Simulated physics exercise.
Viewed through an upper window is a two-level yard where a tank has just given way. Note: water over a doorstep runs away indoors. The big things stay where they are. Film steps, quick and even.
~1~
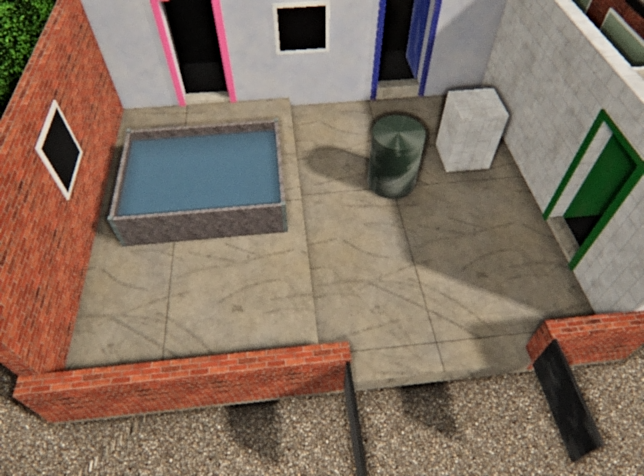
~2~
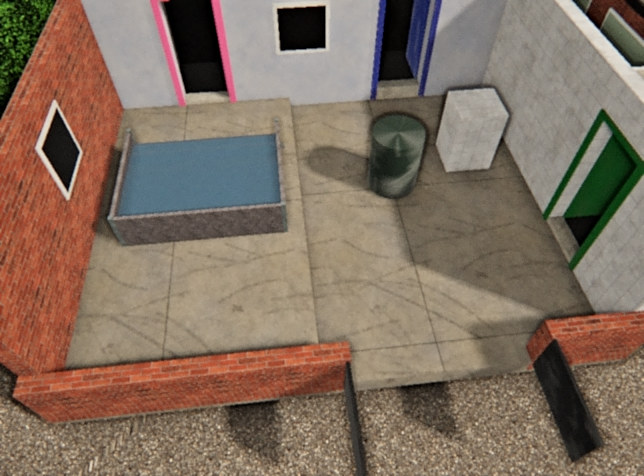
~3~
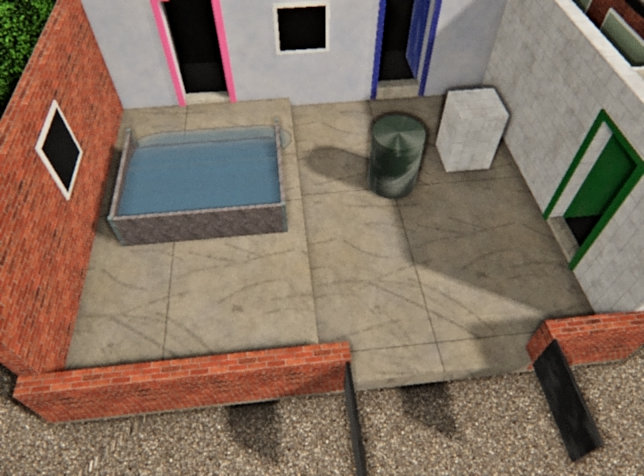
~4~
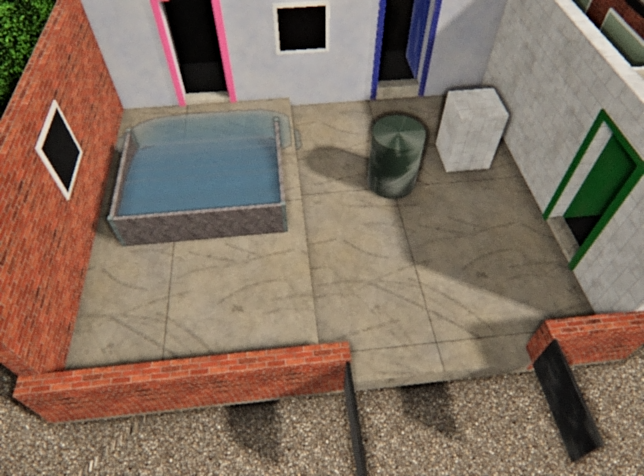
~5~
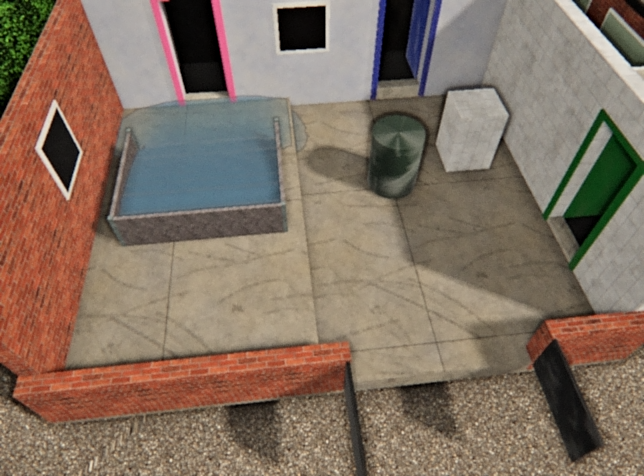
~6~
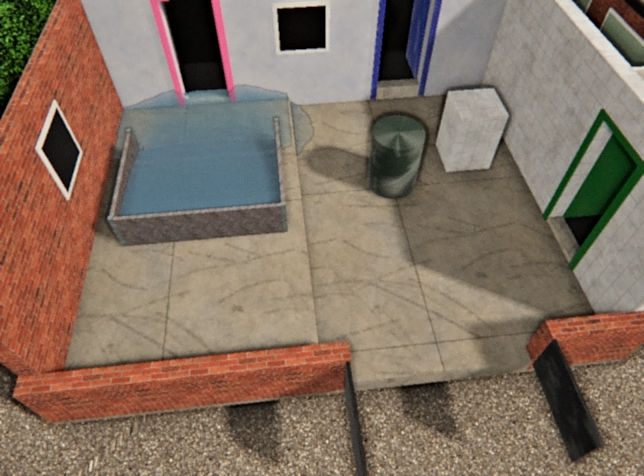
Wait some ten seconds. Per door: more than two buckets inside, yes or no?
Per door - blue door: No, green door: No, pink door: Yes.
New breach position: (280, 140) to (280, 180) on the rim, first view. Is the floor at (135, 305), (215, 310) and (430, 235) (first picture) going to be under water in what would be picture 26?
The first spot is spared, the second spared, the third swamped.
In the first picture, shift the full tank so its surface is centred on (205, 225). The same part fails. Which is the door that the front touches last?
The door you want is the door marked green.
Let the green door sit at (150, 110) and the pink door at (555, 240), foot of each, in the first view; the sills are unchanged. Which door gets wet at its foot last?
Answer: The door marked pink.
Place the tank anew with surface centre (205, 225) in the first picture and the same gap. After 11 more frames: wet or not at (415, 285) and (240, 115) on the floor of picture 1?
In that order: Not flooded, wet.
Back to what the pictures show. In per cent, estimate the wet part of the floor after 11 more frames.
Some 25 in a hundred.
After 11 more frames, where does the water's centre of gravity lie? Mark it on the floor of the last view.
At roughly (218, 148).
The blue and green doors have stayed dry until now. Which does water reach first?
Answer: The blue door.
A moment on, water covers 15 % of the floor; the blue door not reached, the green door not reached, the pink door far over two buckets in.
Next, water covers 25 % of the floor; the blue door wet at the sill, nothing in, the green door not reached, the pink door far over two buckets in.
Then, water covers 40 % of the floor; the blue door wet at the sill, nothing in, the green door not reached, the pink door far over two buckets in.
Later, water covers 70 % of the floor; the blue door wet at the sill, nothing in, the green door wet at the sill, nothing in, the pink door far over two buckets in.
In the end, water covers 90 % of the floor; the blue door wet at the sill, nothing in, the green door wet at the sill, nothing in, the pink door far over two buckets in.
